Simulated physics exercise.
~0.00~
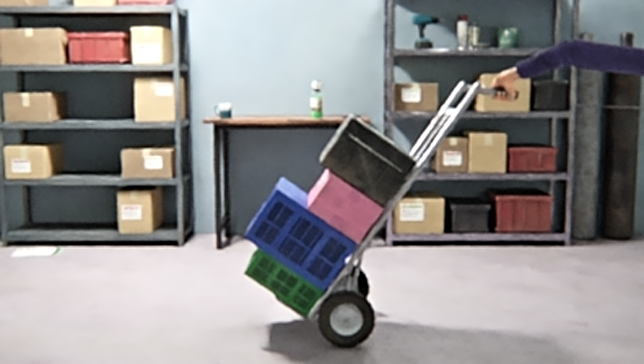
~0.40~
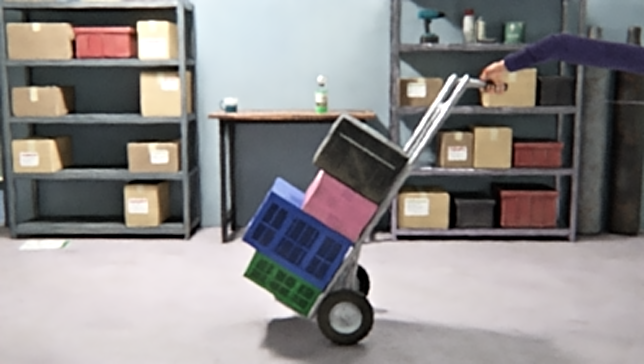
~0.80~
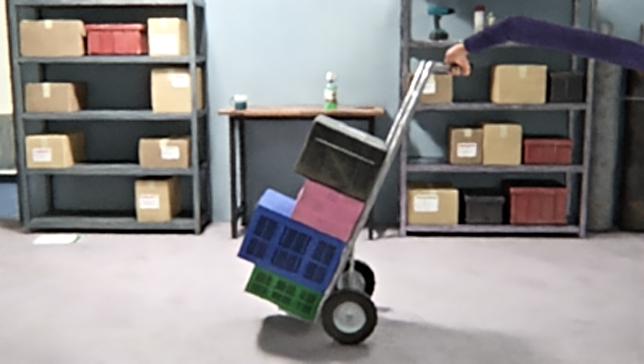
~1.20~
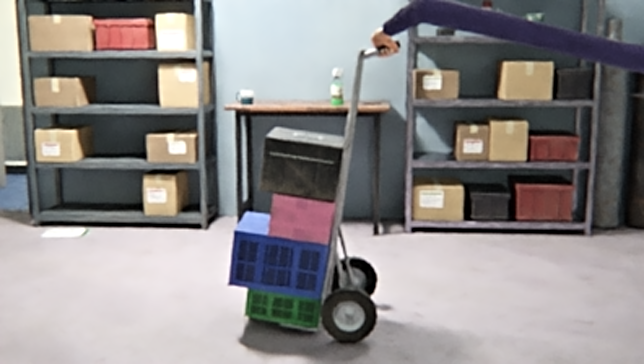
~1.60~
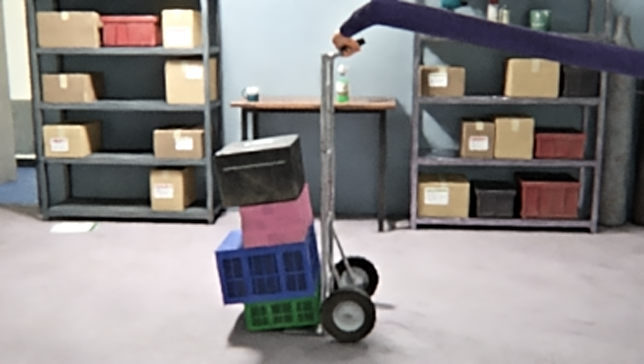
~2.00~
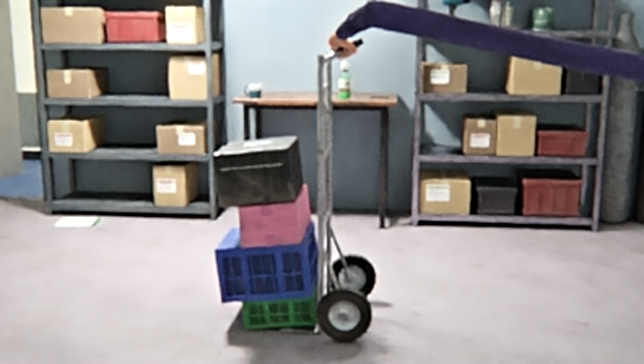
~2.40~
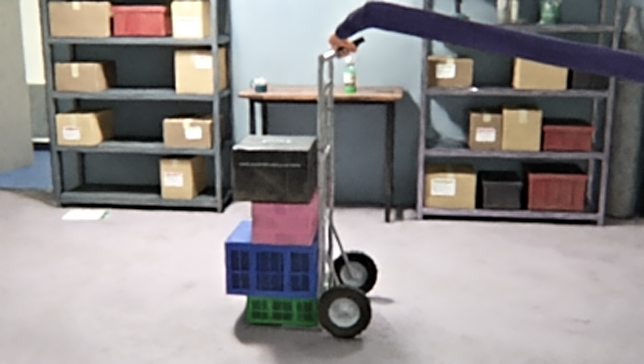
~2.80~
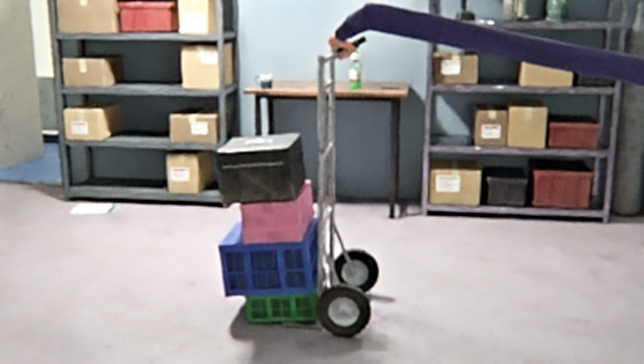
A hand truck stacked with a green crate, a blue crate, a pink parcel and a black toolbox is tipped upright by a hand on its handle, and the load rocks left, settles back, then leans slightly left again, still stacked at the end.
